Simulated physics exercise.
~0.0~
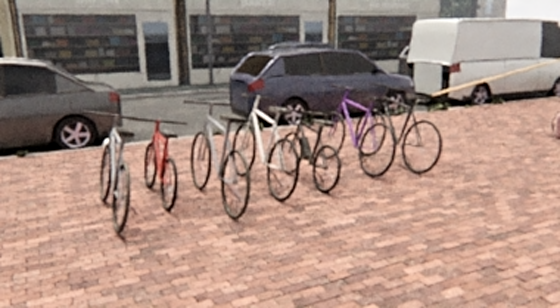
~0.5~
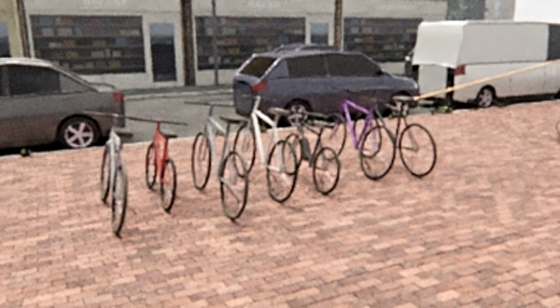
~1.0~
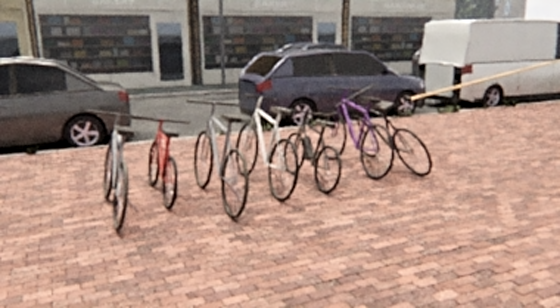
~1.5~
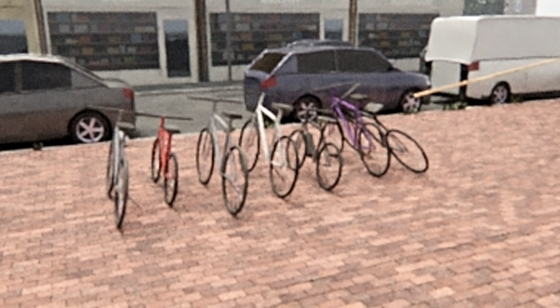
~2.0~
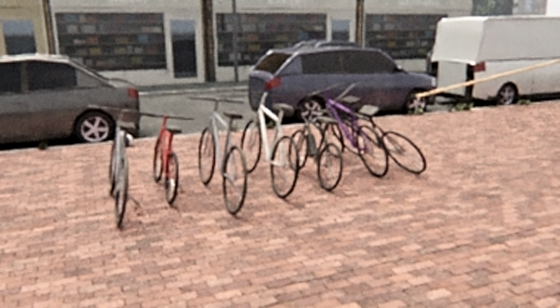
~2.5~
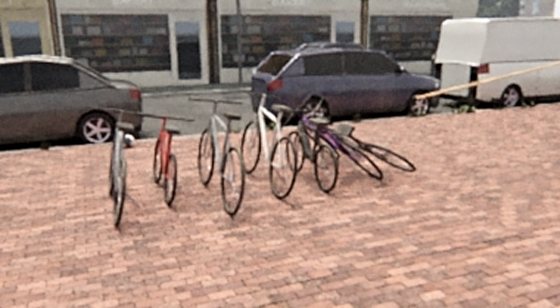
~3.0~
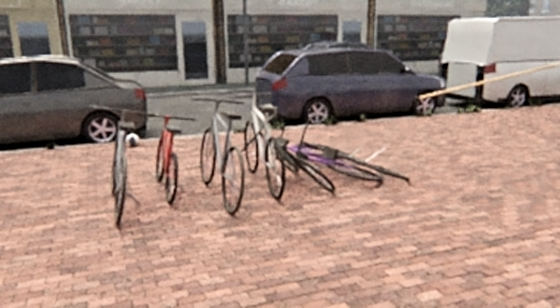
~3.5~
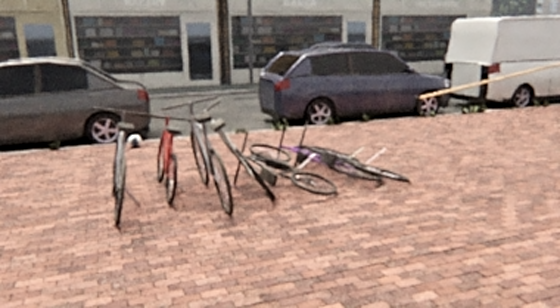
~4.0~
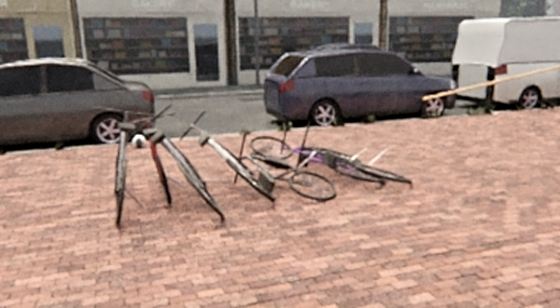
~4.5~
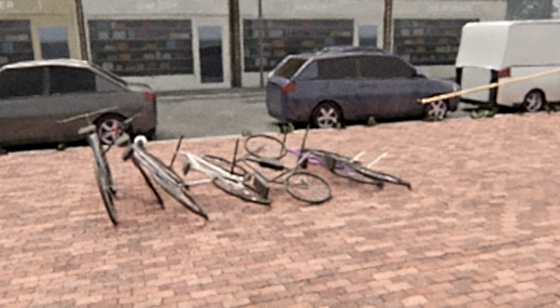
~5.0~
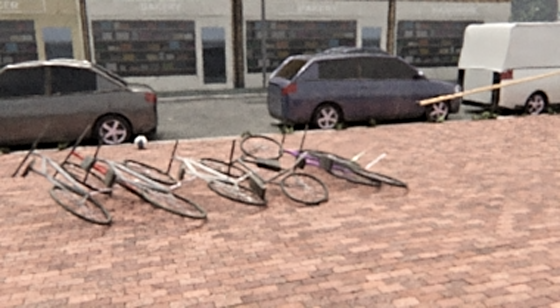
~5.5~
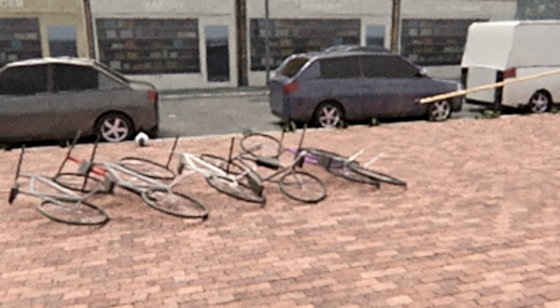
On a brick pavement beside parked cars, a row of bicycles toppling leftward one after another until all lie in a tangle.
